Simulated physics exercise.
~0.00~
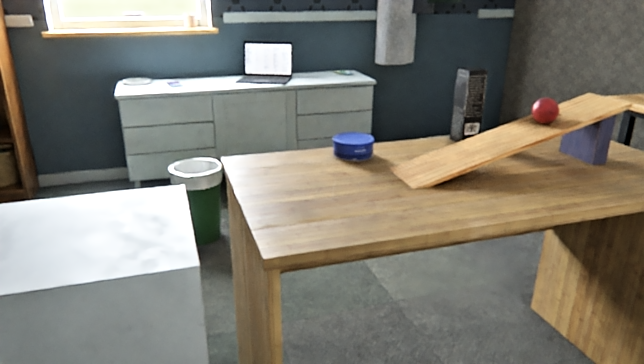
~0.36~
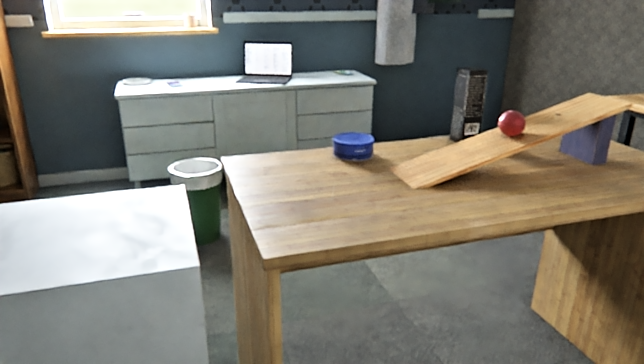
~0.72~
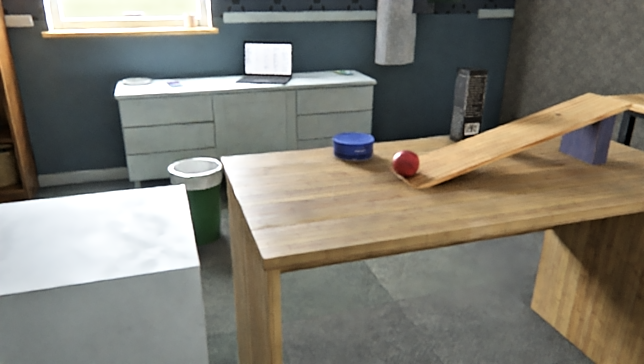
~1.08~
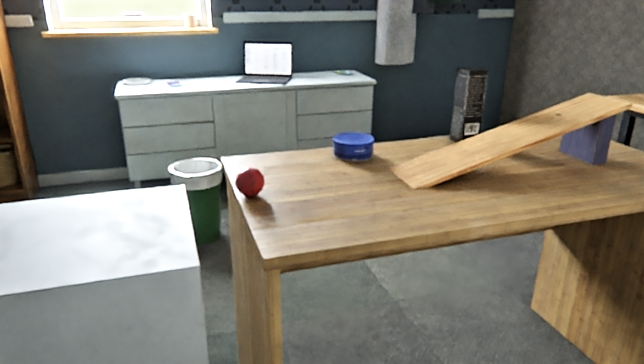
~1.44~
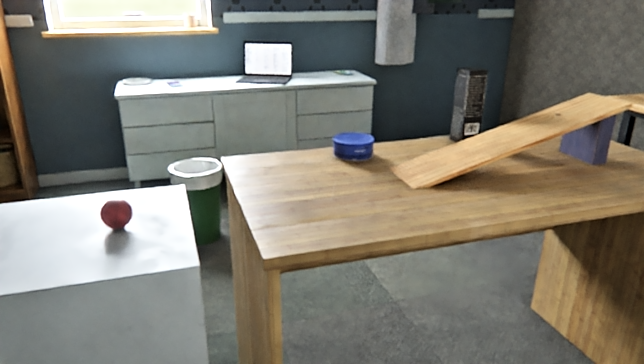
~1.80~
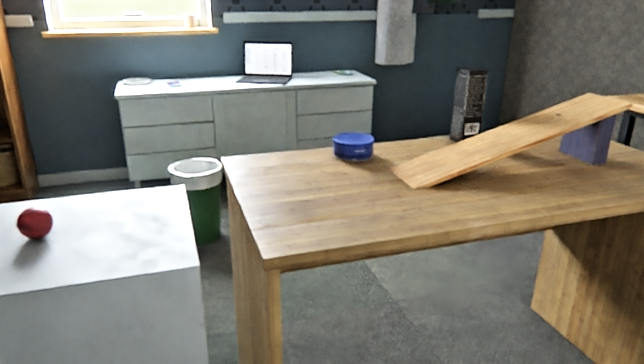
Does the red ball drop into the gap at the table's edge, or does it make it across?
It makes it across. The red ball leaves the wooden table and ends up on the white surface to the left.
